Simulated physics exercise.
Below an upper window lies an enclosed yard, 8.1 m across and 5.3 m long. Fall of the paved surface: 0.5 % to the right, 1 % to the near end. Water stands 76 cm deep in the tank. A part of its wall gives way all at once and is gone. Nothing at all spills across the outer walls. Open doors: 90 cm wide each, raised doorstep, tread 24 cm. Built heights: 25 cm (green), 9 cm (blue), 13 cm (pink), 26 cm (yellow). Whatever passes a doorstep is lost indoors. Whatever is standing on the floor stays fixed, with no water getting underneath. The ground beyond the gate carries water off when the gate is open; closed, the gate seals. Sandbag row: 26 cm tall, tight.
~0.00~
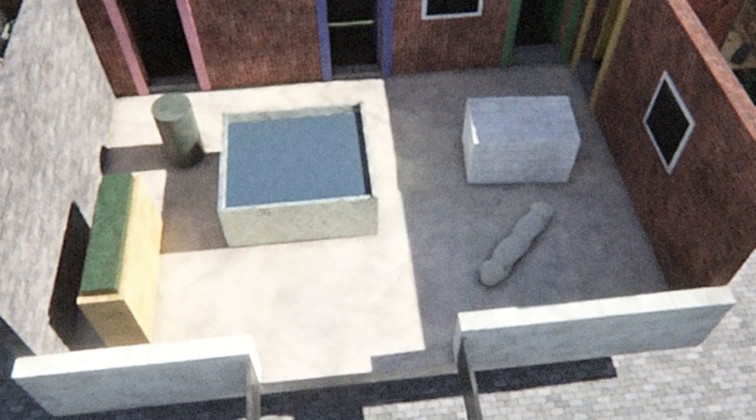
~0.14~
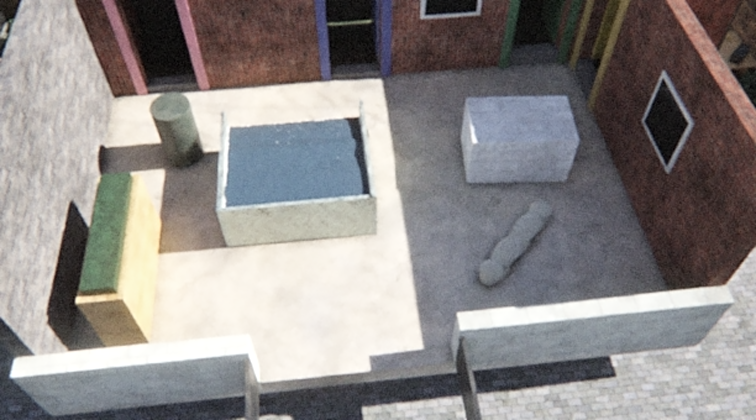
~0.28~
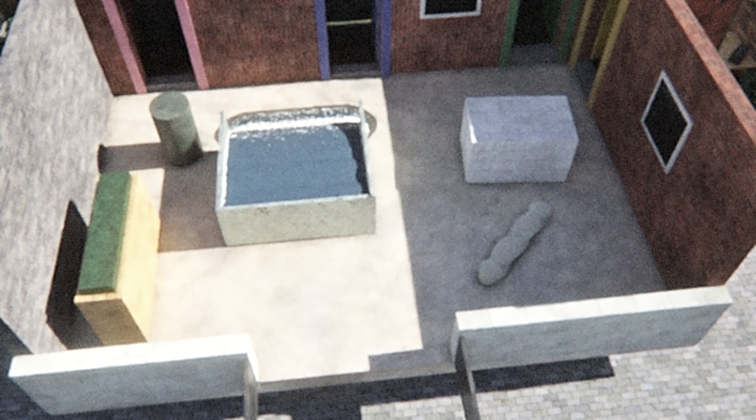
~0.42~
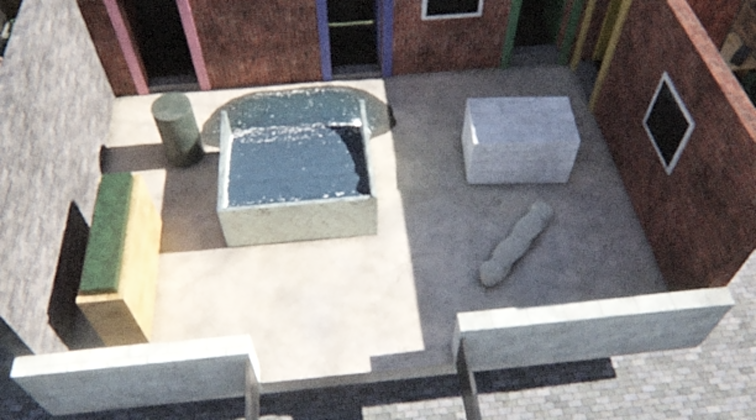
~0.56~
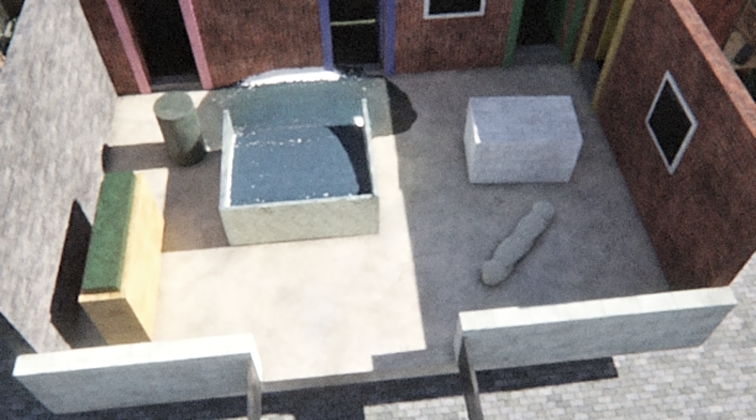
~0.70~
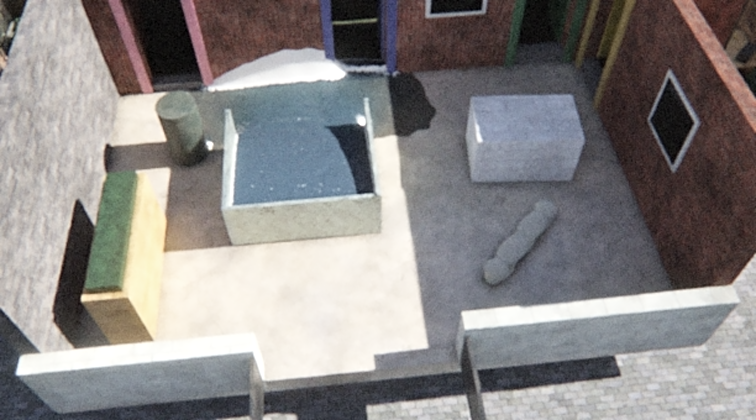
A square tank's far wall disappears and water pours out behind it, spreading across the yard.
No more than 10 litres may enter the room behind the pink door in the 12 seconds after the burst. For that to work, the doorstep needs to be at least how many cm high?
At least about 17 cm high.
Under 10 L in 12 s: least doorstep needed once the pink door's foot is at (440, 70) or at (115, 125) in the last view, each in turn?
In turn: Roughly 10.0 cm, roughly 31 cm.
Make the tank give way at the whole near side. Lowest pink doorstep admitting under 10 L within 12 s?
At least roughly 8.0 centimetres tall.
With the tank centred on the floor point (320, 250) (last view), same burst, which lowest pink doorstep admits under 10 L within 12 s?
18 cm, give or take.
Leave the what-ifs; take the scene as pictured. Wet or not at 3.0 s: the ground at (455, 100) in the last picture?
At that moment it's submerged.
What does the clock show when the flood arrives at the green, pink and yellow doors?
Green: 1.6 s; pink: 0.8 s; yellow: 2.4 s.
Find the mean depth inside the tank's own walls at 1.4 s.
Roughly 33 cm on average.
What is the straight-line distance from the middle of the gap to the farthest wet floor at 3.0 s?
Roughly 5.0 metres.
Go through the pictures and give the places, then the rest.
In the first frame, still water, 76 cm deep, in the tank at (296, 157); the pink door at (161, 45) is dry.
In the second frame, the gap is on the far side, the front 0.3 m out at a hidden place; the back of the tank holds 76 cm.
In the third frame, the gap is on the far side, the front 0.8 m out at a hidden place; the back of the tank holds 76 cm.
In the fourth frame, the gap is on the far side, the front 1.3 m out at (256, 95); the back of the tank holds 70 cm.
In the fifth frame, the front is at (336, 68), 1.7 m from the gap on the far side; 4.9 m2 of floor is wet, 64 cm left at the back.
In the sixth frame, water pours out on the far side and has run 1.8 m, to (378, 62); about 12 cm deep outside, 64 cm at the back; 0.3 m in a straight line remain to the pink door at (165, 43).
After 1.4 s water covers 20 % of the floor, deepest (51 cm) near (298, 83); 18 cm at the pink door, 1 litre in over its 13 cm doorstep.
After 3.0 s water covers 40 % of the floor, deepest (29 cm) near (118, 111); 13 cm at the pink door, 16 litres in over its 13 cm doorstep.
After 12.0 s water covers 95 % of the floor, deepest (11 cm) near (675, 322); 3 cm at the pink door, 33 litres in over its 13 cm doorstep.
At the pink door as built, the water arrived by 0.8 s and peaked near 19 cm at 1.6 s.
With a doorstep of 14 cm, 27 litres would have come in within the 12 s; with 19 cm, 5 litres. So under 10 litres takes about 17 cm.
